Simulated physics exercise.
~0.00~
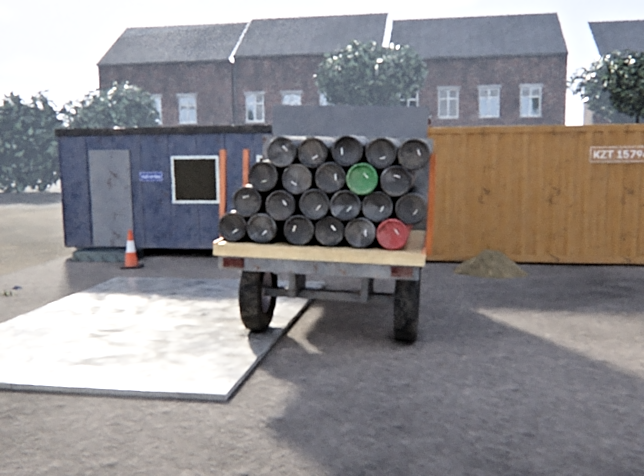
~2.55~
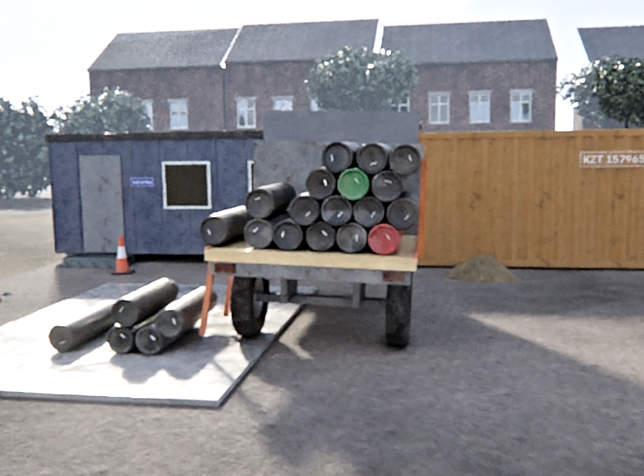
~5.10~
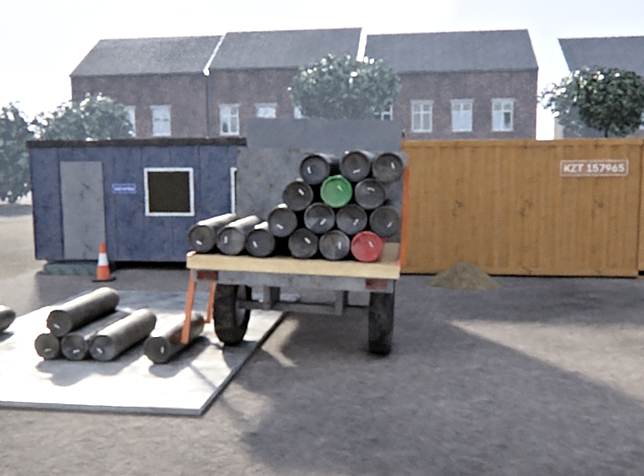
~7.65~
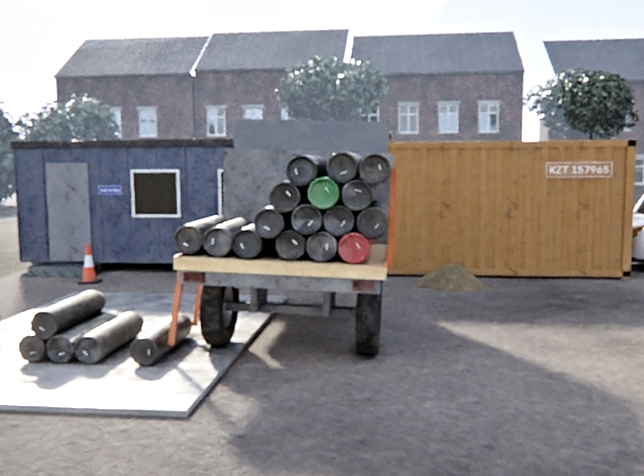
Several dark cylinders spilled off the left side of a parked flatbed after the posts there swung down, rolling onto the pale slab below, while the rest of the stack stayed aboard, including the red one on the deck and the green one higher up.
